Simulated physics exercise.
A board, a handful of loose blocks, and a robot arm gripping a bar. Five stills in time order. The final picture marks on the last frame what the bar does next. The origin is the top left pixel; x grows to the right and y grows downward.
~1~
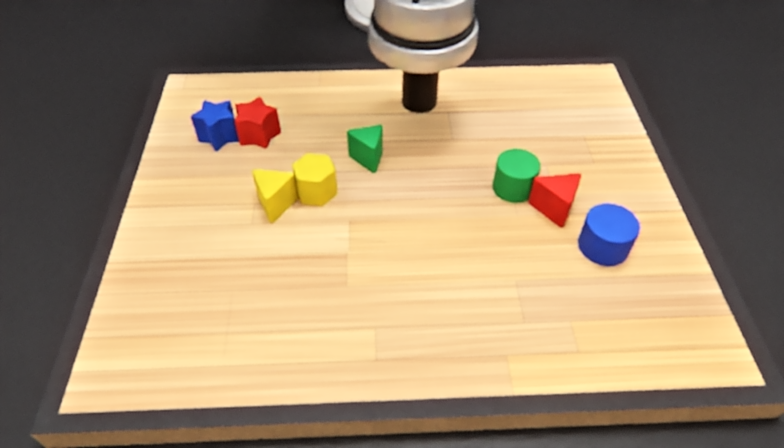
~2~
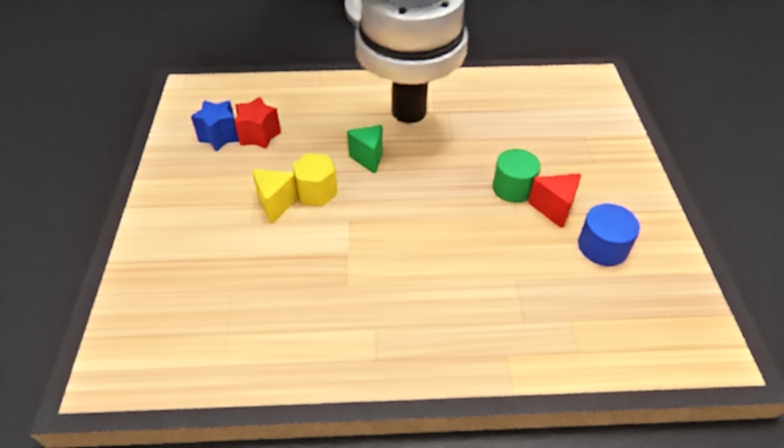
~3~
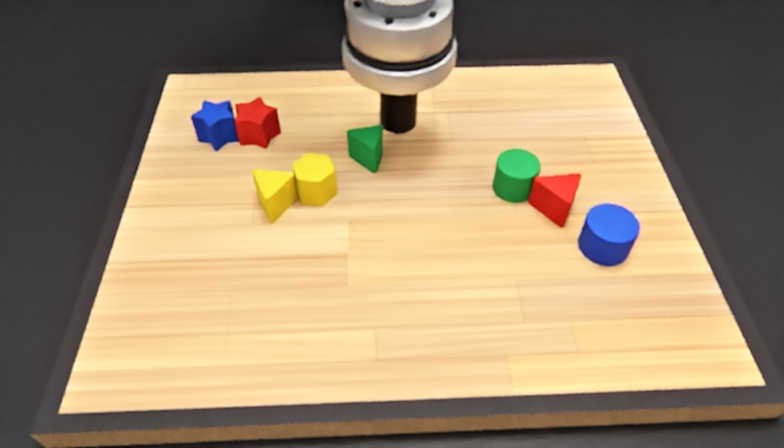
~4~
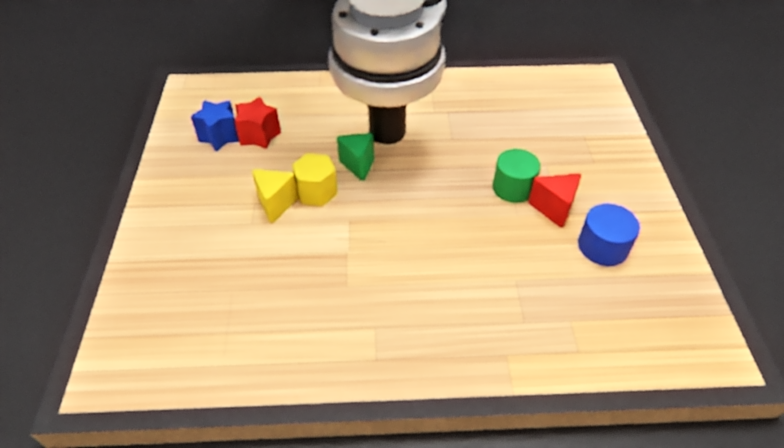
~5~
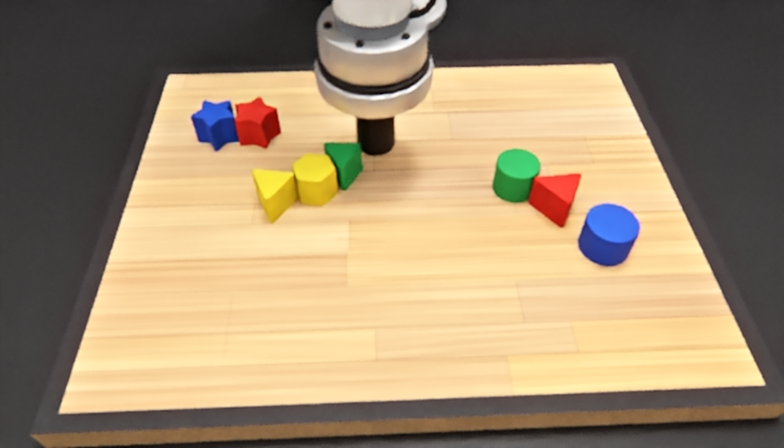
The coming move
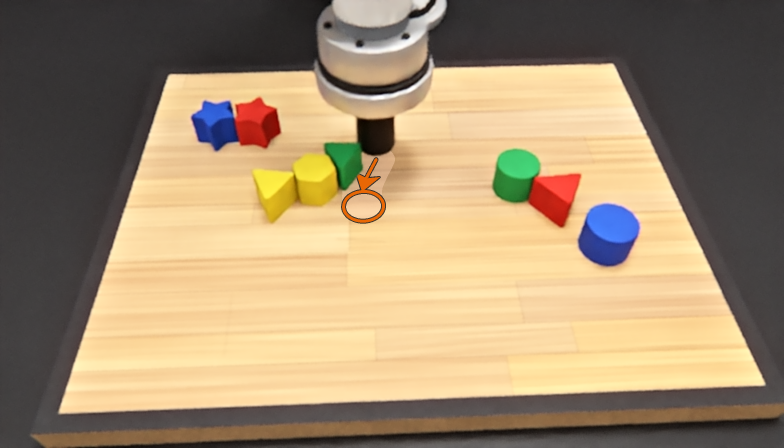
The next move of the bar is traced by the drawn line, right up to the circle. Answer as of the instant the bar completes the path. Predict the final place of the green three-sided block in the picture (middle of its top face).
Just about (325, 184).
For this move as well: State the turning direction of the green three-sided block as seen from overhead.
From above, the green three-sided block will be seen to turn clockwise.
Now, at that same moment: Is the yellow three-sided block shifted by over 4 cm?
That would be a no.
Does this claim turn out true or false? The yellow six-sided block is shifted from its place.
That statement is accurate.
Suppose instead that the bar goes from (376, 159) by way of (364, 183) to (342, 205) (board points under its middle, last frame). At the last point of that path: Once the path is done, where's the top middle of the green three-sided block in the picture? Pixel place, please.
Around pixel (304, 186).
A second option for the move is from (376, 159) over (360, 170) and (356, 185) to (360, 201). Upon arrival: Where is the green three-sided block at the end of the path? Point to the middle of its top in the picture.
Most likely (320, 183).
The line goes from (376, 159) through (369, 174) and (362, 189) to (364, 206).
On the path given first. Halfway along, bar at (364, 166); yellow three-sided block at (250, 186); yellow six-sided block at (294, 177), turned 15° clockwise; green three-sided block at (326, 168), turned 25° clockwise.
At the end, bar at (363, 190); yellow three-sided block at (245, 186); yellow six-sided block at (288, 181), turned 35° clockwise; green three-sided block at (325, 184), turned 55° clockwise.
